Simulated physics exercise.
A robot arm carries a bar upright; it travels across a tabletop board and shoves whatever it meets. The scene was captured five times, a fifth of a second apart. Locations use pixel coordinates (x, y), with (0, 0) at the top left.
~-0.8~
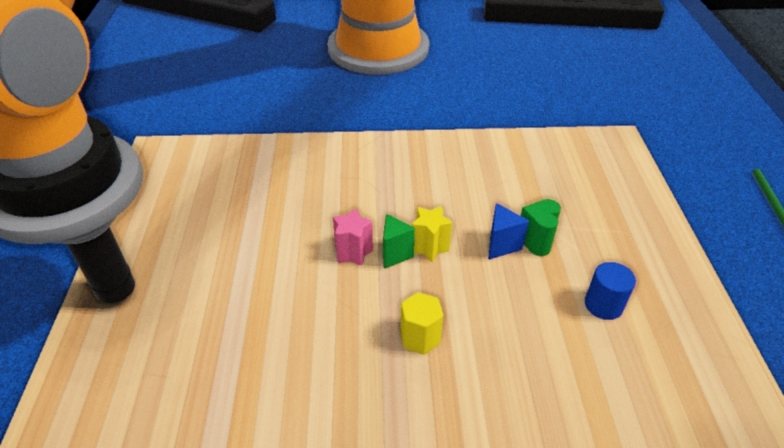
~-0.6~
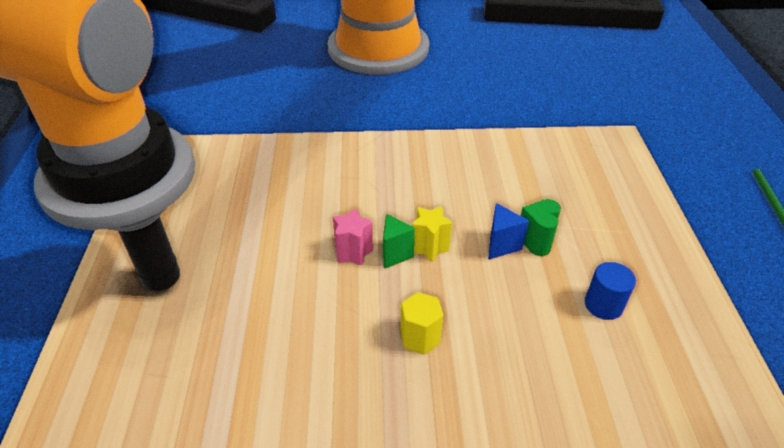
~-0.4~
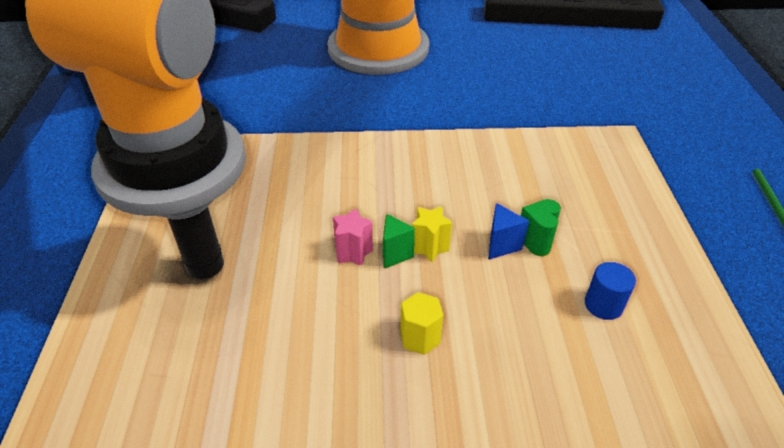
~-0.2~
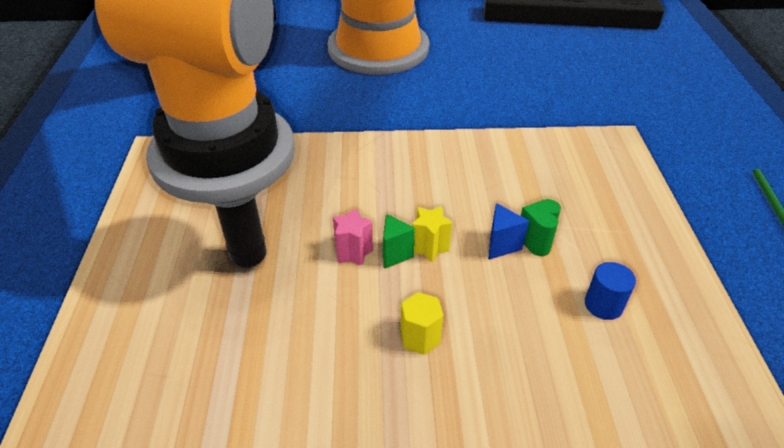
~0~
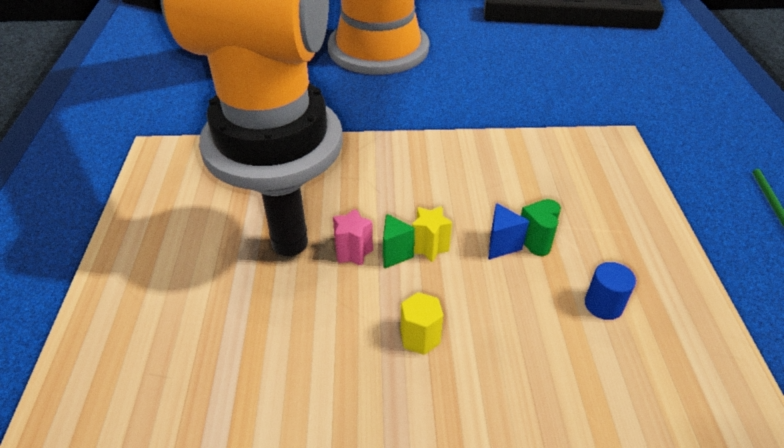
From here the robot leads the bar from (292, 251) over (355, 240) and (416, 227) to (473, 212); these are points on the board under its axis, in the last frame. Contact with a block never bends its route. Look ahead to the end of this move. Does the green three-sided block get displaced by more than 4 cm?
No
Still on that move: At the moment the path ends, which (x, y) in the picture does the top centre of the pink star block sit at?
I expect it at (398, 226).
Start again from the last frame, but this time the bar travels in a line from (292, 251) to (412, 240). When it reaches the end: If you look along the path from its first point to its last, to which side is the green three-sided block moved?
It will end up to the right.
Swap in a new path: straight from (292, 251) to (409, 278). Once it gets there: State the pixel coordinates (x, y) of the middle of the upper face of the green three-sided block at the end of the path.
My estimate: (457, 224).
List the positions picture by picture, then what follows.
Bar's lower end at (116, 290); pink star block at (351, 222); green three-sided block at (395, 226); yellow star block at (432, 218); blue three-sided block at (506, 217), in the first frame.
Bar at (162, 278); blocks still, in the second frame.
Bar at (206, 266); blocks still, in the third frame.
Bar at (249, 255); blocks still, in the fourth frame.
Bar at (290, 244); pink star block at (351, 222); green three-sided block at (395, 226); yellow star block at (432, 218); blue three-sided block at (506, 217), in the fifth frame.
On the path given first. One third of the way, bar at (356, 233); pink star block at (379, 226), turned 50° clockwise; green three-sided block at (408, 231).
Two thirds of the way, bar at (416, 220); pink star block at (398, 226), turned 95° clockwise; green three-sided block at (421, 242), turned 35° clockwise; yellow star block at (439, 218), turned 25° clockwise.
At the end, bar at (474, 205); pink star block at (398, 226), turned 95° clockwise; green three-sided block at (421, 242), turned 35° clockwise; yellow star block at (444, 216), turned 60° clockwise; blue three-sided block still.
